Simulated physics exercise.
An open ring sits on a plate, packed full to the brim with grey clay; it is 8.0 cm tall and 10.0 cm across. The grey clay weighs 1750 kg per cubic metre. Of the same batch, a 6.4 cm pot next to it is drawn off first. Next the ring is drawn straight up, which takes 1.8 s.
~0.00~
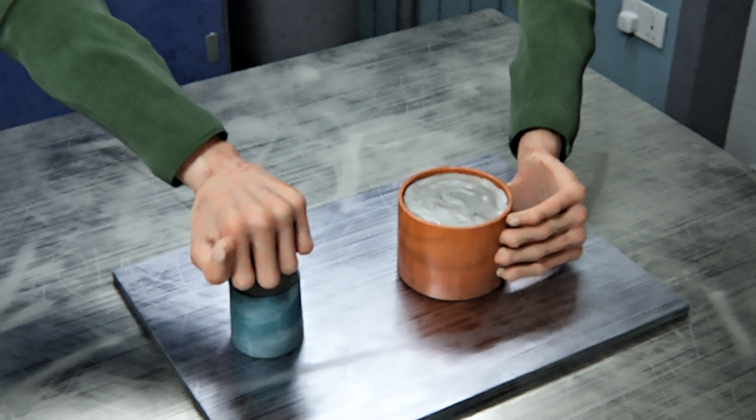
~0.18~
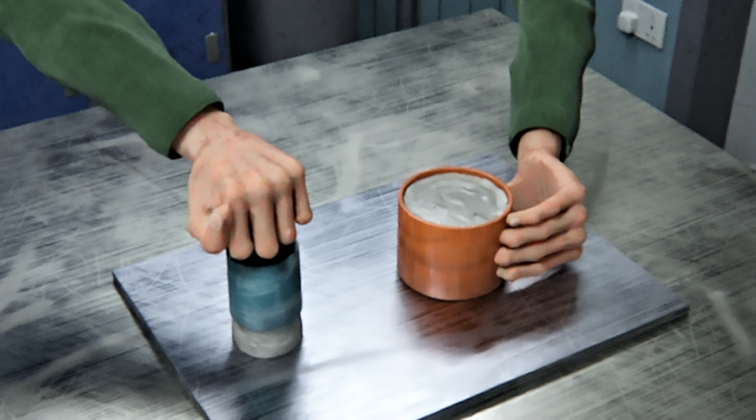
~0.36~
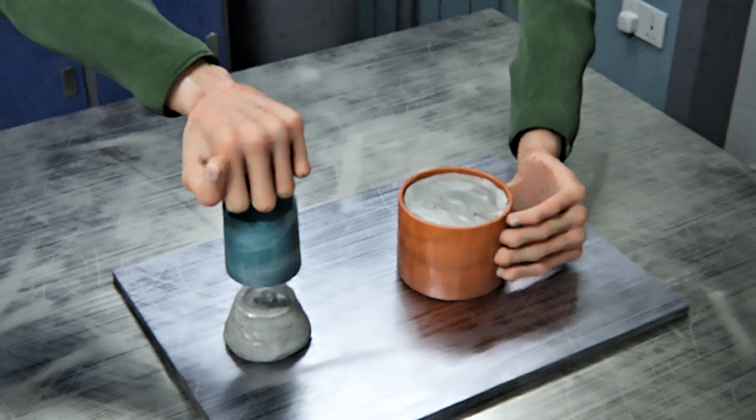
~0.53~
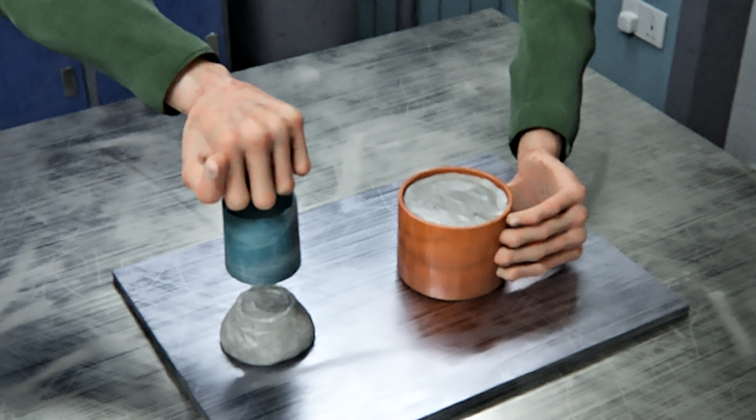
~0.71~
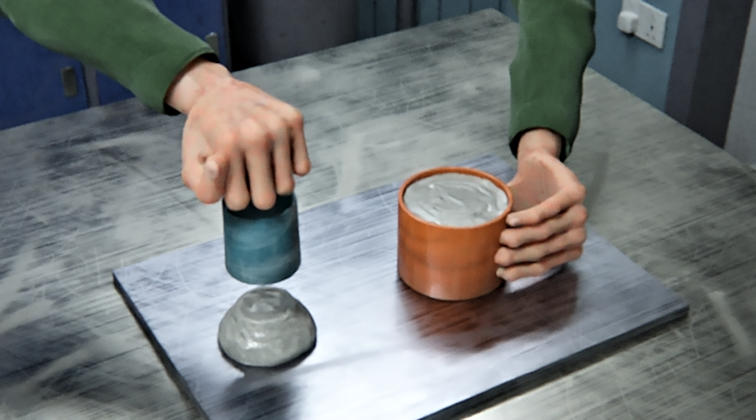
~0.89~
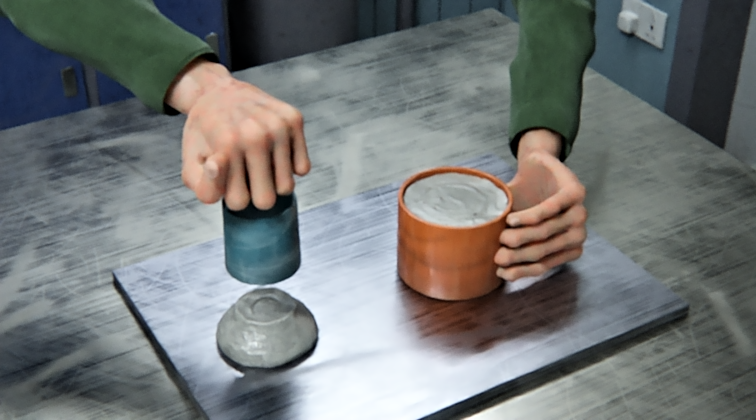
A hand lifts a blue pot off grey clay, which sags beside a full orange ring.
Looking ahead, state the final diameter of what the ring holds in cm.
Close to 17.4 centimetres.
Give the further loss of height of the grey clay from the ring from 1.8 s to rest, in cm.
About 1.5 cm more.
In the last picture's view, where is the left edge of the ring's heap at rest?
About pixel (363, 270).
After 1.3 s, the ring is up 1.6 cm; the grey clay has come down 0.2 cm to 7.8 cm and is 11 cm wide.
After 1.8 s, the ring is up 5.1 cm; the grey clay has come down 2.7 cm to 5.3 cm and is 15 cm wide.
After 2.2 s, the ring is up 7.9 cm; the grey clay has come down 3.5 cm to 4.5 cm and is 17 cm wide.
After 2.8 s, the ring is clear; the grey clay has come down 3.9 cm to 4.1 cm and is 17 cm wide.
After 3.5 s, at rest, the ring is clear; the grey clay has come down 4.0 cm to 4.0 cm and is 17 cm wide.
